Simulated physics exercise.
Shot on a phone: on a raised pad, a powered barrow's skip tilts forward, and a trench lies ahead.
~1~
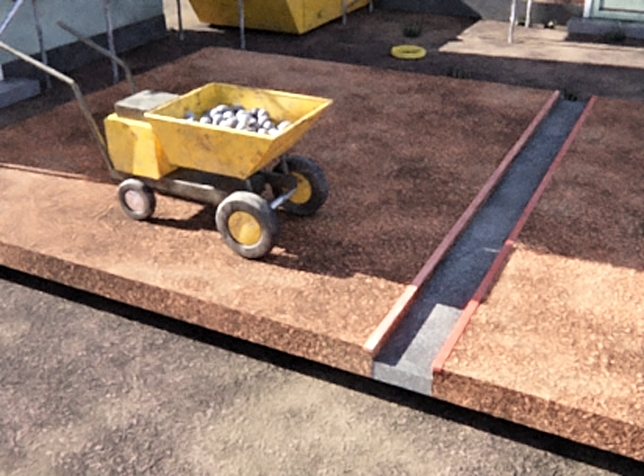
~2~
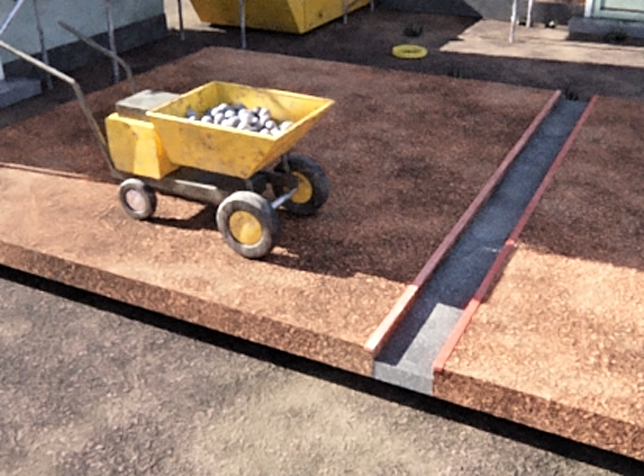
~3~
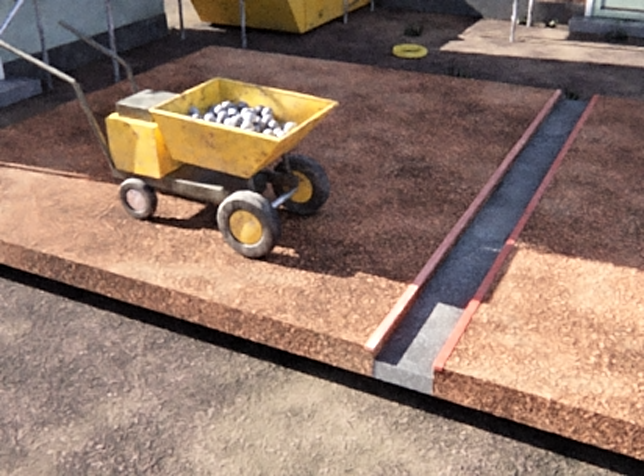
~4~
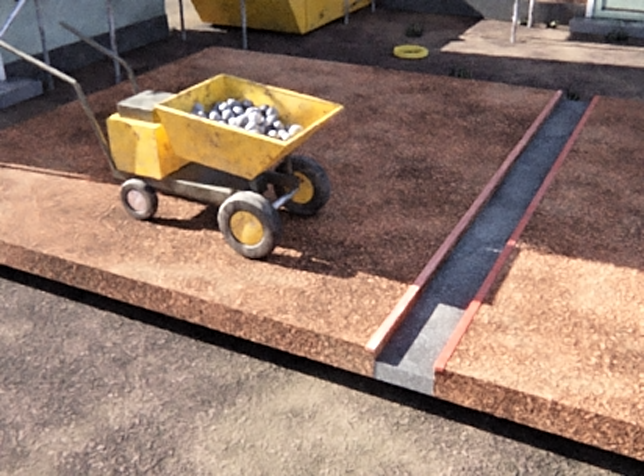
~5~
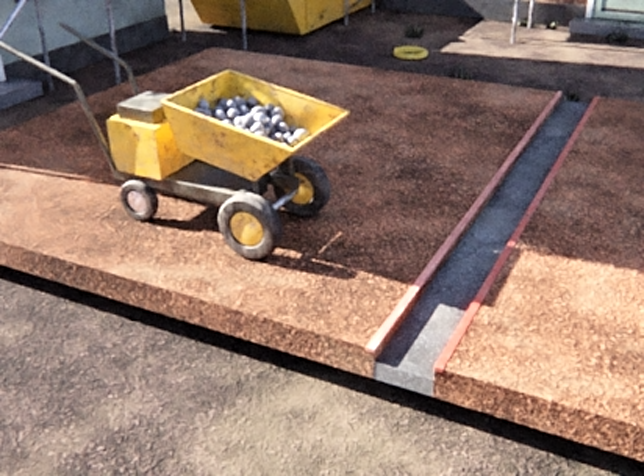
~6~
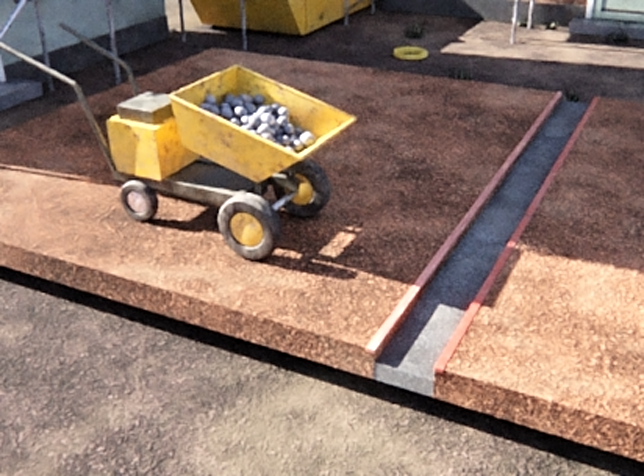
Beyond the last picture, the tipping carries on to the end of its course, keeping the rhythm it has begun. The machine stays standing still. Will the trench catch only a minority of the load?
Yes, only the smaller part.
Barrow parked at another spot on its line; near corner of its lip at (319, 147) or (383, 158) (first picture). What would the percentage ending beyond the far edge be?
The first spot yields roughly 10 percent, the second roughly 70 percent.
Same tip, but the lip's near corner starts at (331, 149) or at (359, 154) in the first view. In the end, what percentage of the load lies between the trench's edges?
Roughly 80 per cent first, then roughly 60 per cent.
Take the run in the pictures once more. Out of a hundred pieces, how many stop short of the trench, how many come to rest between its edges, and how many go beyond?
Short about 65 %, between about 35 %, beyond about 0 %.
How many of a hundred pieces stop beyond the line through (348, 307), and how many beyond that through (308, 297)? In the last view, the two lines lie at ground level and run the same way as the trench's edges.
Roughly 80 and 100 %.
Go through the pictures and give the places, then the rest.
In the first frame, lip of the skip (275, 139), level; top of the load (227, 127), round cobbles; first edge of the trench (390, 317); far edge (455, 335), the trench under half as wide as the skip, and shallow for its width.
In the second frame, lip of the skip (277, 139), level; top of the load (228, 127).
In the third frame, lip of the skip (281, 141), tipped barely; top of the load (231, 125).
In the fourth frame, lip of the skip (287, 145), tipped a little; top of the load (229, 116).
In the fifth frame, lip of the skip (293, 151), tipped a little; top of the load (220, 117).
In the sixth frame, lip of the skip (301, 158), tipped clearly; top of the load (226, 114); first edge of the trench (392, 318); far edge (458, 336).
Just after the last frame, skip tipped steeply; every one in the skip.
A moment on, skip tipped steeply; the larger part in the skip; about a tenth short of the trench; just a few falling.
Further on, skip tipped right over; about a tenth in the skip; roughly two thirds short of the trench; roughly a quarter in or heaped over the trench.
When it is over, skip tipped right over; roughly two thirds short of the trench; roughly a third in or heaped over the trench; not one beyond it.
